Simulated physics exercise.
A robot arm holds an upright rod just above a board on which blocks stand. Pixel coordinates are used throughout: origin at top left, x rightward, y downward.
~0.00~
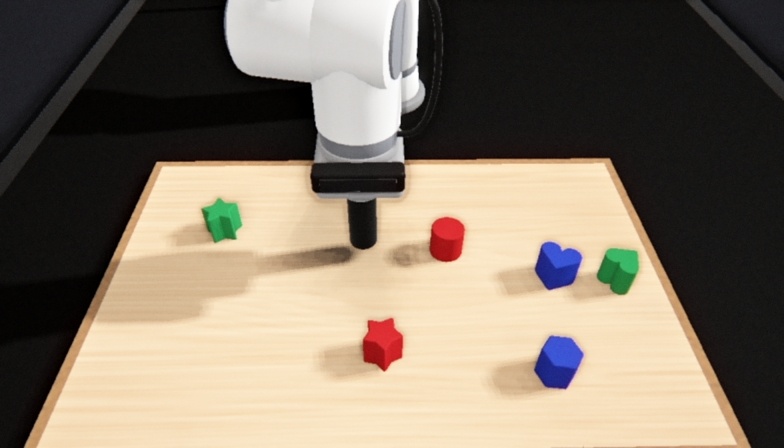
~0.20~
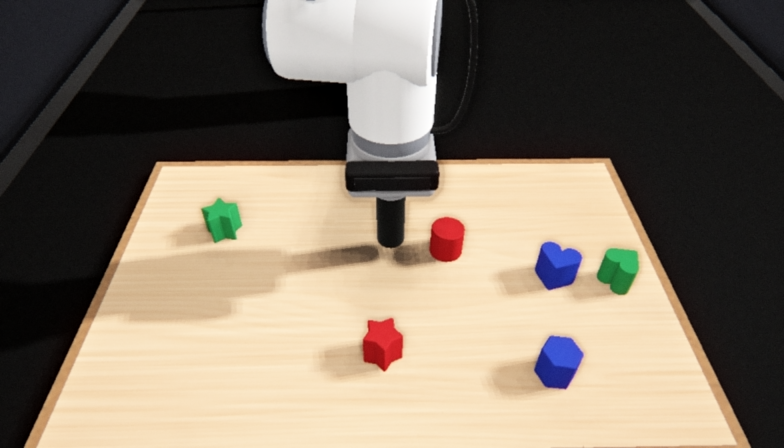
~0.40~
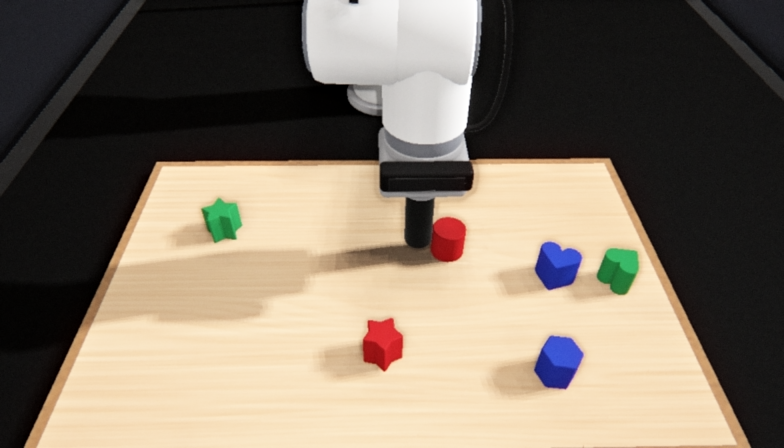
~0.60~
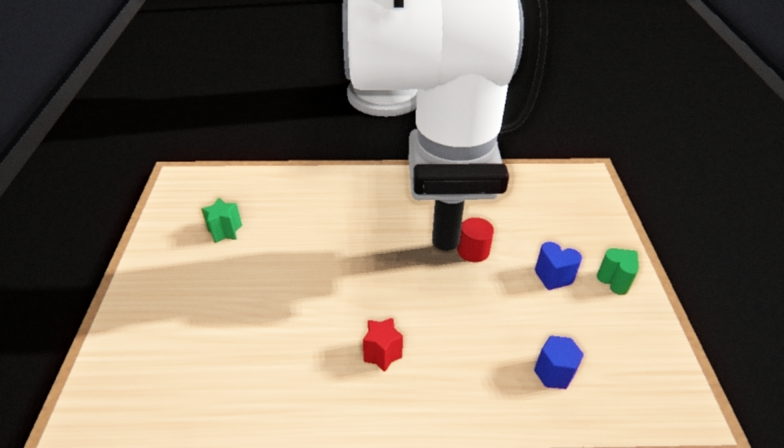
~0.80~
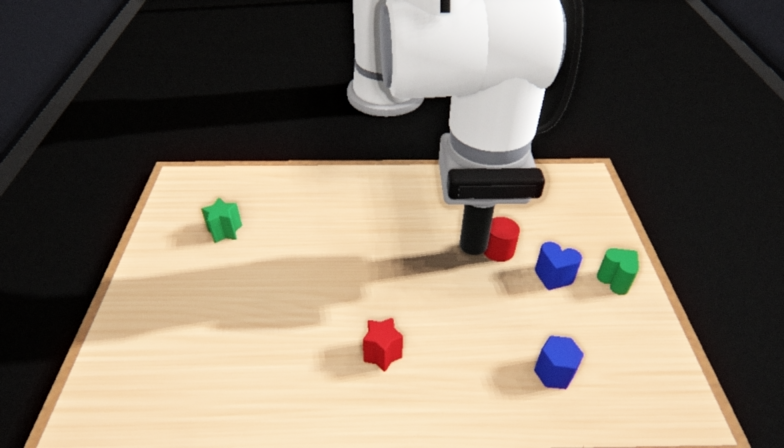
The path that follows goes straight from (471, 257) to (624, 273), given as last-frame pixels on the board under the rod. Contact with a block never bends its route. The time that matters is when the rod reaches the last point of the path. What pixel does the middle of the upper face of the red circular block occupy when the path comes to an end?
Pixel (548, 219).
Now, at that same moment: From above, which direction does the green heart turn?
The block spins clockwise.
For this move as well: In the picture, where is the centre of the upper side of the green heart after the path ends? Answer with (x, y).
I predict (661, 271).
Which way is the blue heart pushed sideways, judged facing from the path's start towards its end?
Answer: Right.
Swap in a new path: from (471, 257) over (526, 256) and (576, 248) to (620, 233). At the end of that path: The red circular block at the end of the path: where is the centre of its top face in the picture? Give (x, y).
At the end it should sit near (567, 205).
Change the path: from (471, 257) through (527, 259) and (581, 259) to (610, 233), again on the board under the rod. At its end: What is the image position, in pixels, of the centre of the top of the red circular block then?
The point I'd pick in the picture is (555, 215).
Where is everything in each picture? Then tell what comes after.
The first frame shows tip of the rod (364, 241), middles of tops, red circular block (448, 227), blue heart (561, 254), green heart (625, 259).
The second frame shows rod (391, 240), nothing pushed.
The third frame shows rod (418, 240), nothing pushed.
The fourth frame shows rod (445, 243), red circular block (477, 228).
The fifth frame shows rod (473, 247), red circular block (503, 227), blue heart (561, 254), green heart (625, 259).
What follows on the original path. One third of the way, rod (524, 250); red circular block (540, 220).
Two thirds of the way, rod (576, 256); red circular block (548, 219); blue heart (596, 268), turned 70° clockwise.
At the end, rod (629, 263); red circular block (548, 219); blue heart (603, 271), turned 95° clockwise; green heart (661, 271), turned 50° clockwise.
